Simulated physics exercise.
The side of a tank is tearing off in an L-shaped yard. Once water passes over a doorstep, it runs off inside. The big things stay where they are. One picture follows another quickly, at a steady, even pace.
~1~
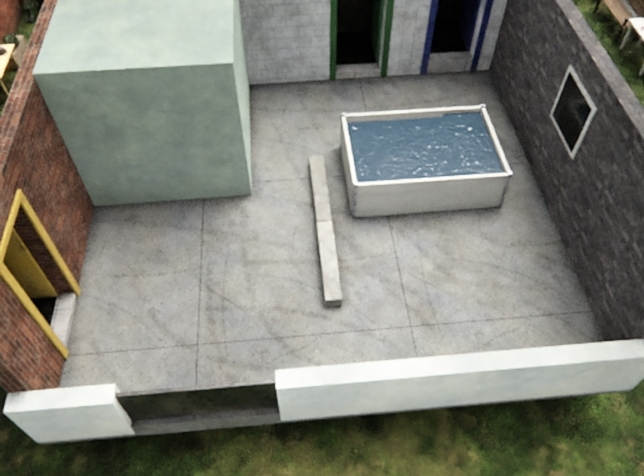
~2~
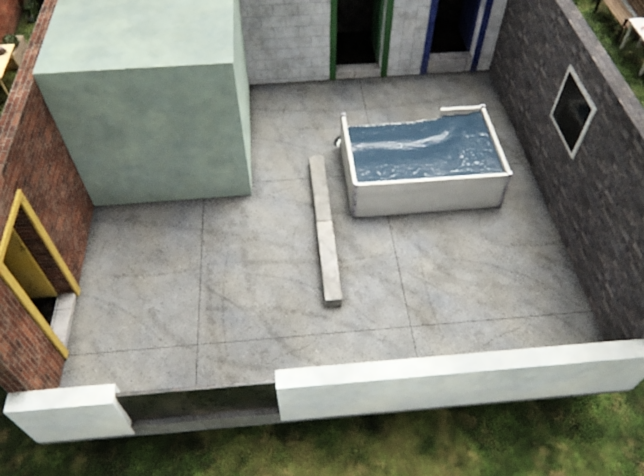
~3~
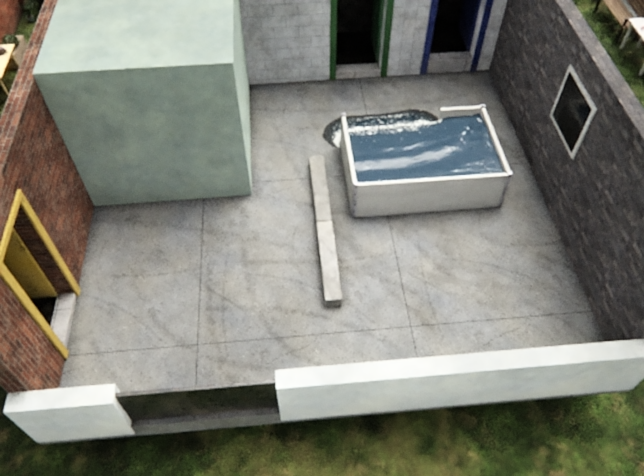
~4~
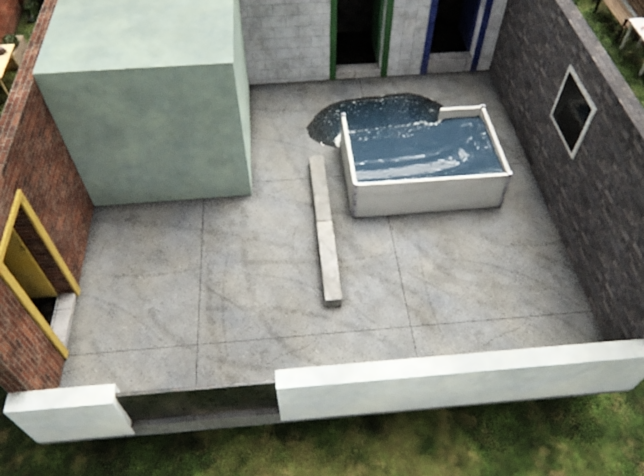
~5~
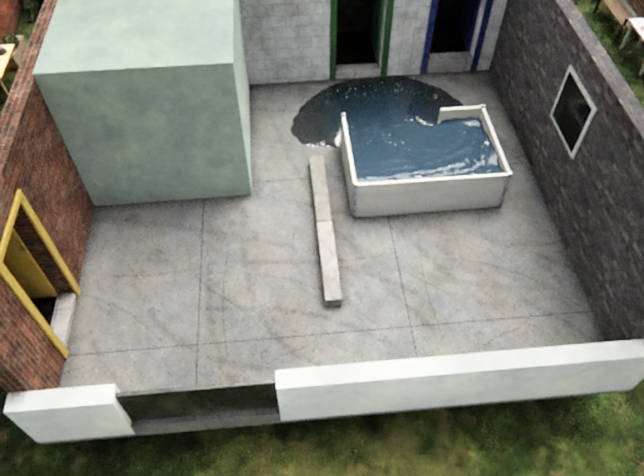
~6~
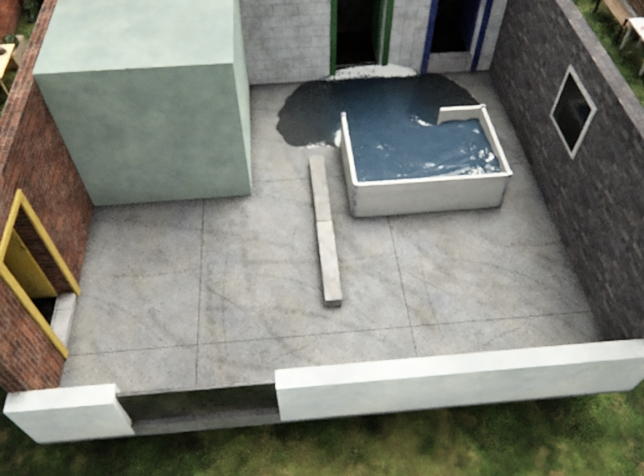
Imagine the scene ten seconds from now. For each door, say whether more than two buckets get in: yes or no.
Blue door: No; green door: Yes; yellow door: No.
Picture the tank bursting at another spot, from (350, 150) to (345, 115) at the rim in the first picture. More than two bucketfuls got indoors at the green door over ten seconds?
Log - green door: Below threshold.
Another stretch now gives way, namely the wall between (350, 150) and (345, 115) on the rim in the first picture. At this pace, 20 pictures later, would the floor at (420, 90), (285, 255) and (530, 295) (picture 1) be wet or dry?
First soaked through, second soaked through, third kept bare.
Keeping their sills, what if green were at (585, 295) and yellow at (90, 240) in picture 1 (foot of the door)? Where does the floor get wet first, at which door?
The blue door.
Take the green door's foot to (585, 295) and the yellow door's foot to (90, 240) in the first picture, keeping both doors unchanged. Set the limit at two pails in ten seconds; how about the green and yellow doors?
In short: Green door stays within it; yellow door stays within it.
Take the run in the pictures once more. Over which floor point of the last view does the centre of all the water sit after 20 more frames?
Centre of mass: Roughly (380, 133).
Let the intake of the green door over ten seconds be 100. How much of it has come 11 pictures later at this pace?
Approximately 75 per cent.
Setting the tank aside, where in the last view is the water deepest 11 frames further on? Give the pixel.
Point to roughly (255, 84).
A moment on, water covers 20 % of the floor; the blue door wet at the sill, nothing in, the green door far over two buckets in, the yellow door not reached.
Next, water covers 25 % of the floor; the blue door wet at the sill, nothing in, the green door far over two buckets in, the yellow door not reached.
Then, water covers 40 % of the floor; the blue door wet at the sill, nothing in, the green door far over two buckets in, the yellow door not reached.
Later, water covers 70 % of the floor; the blue door wet at the sill, nothing in, the green door far over two buckets in, the yellow door not reached.
In the end, water covers 95 % of the floor; the blue door wet at the sill, nothing in, the green door far over two buckets in, the yellow door wet at the sill, nothing in.
